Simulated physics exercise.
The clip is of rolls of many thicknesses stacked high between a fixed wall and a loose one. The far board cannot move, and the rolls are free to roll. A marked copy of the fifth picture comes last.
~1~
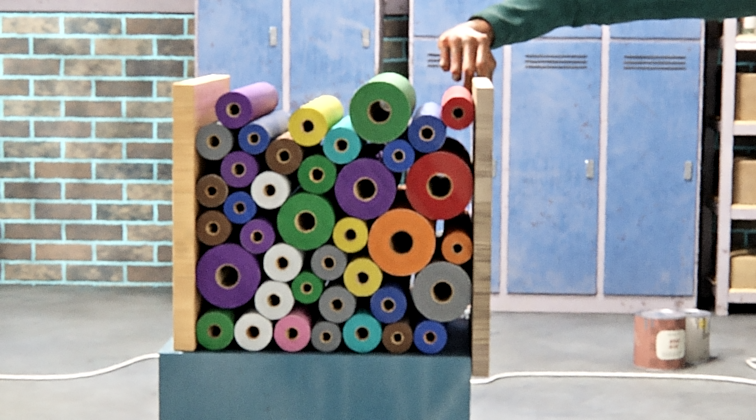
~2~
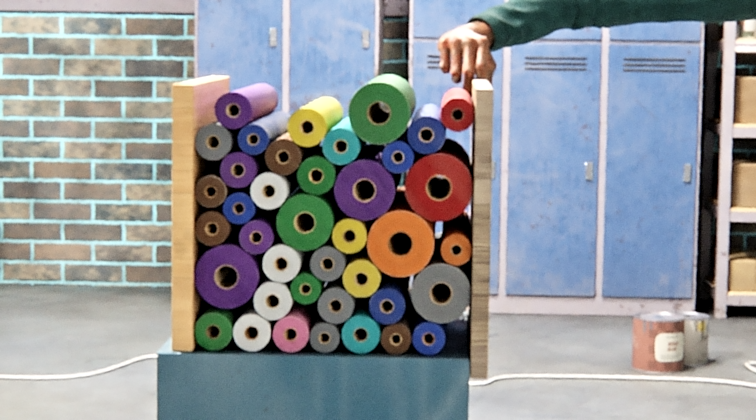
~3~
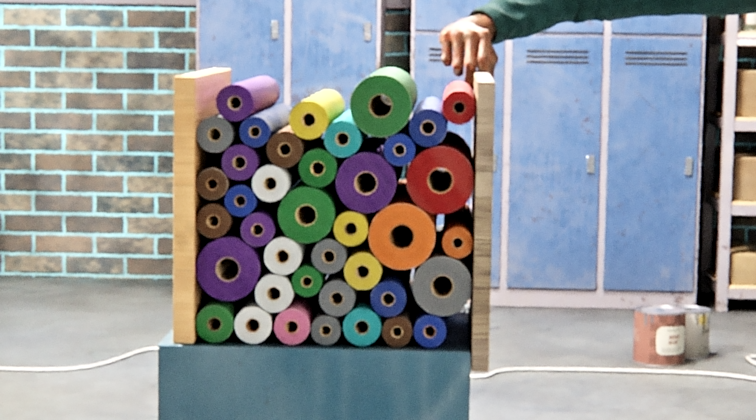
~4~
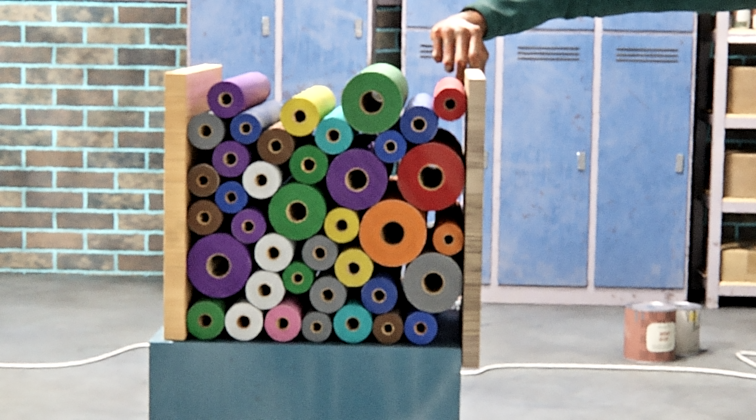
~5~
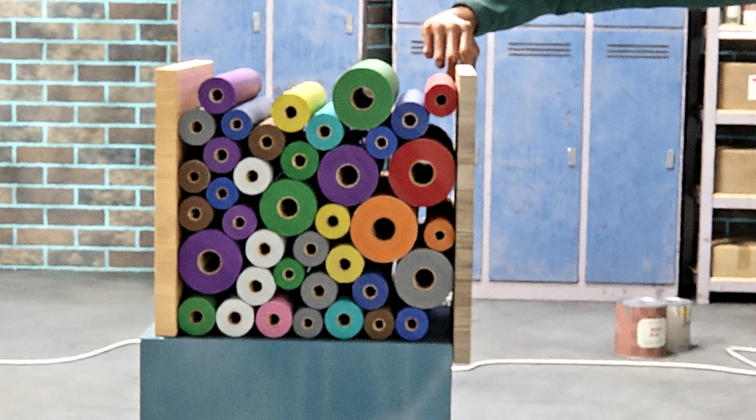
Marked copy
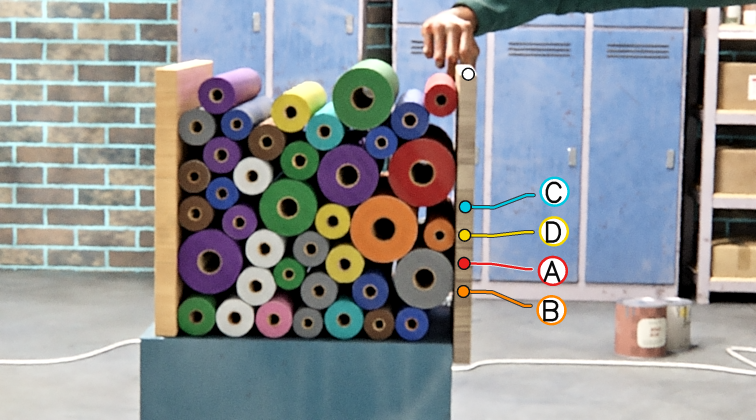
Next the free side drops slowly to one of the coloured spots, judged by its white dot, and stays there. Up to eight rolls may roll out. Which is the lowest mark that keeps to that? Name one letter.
No lower than B.
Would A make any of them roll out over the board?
Yes, at A.
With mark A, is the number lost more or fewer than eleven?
It loses fewer than eleven.
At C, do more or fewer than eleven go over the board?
It loses fewer than eleven.
On the marked copy, A at (464, 263); B at (464, 291); C at (465, 207); D at (465, 235); the white dot at (468, 74).
Taking B. A third of the way, top of the board (457, 163).
Two thirds of the way, top of the board (455, 263).
When it is over, top of the board (454, 290), six out over the board.
As for the rest, A six out over the board; C one out over the board; D about five out over the board.
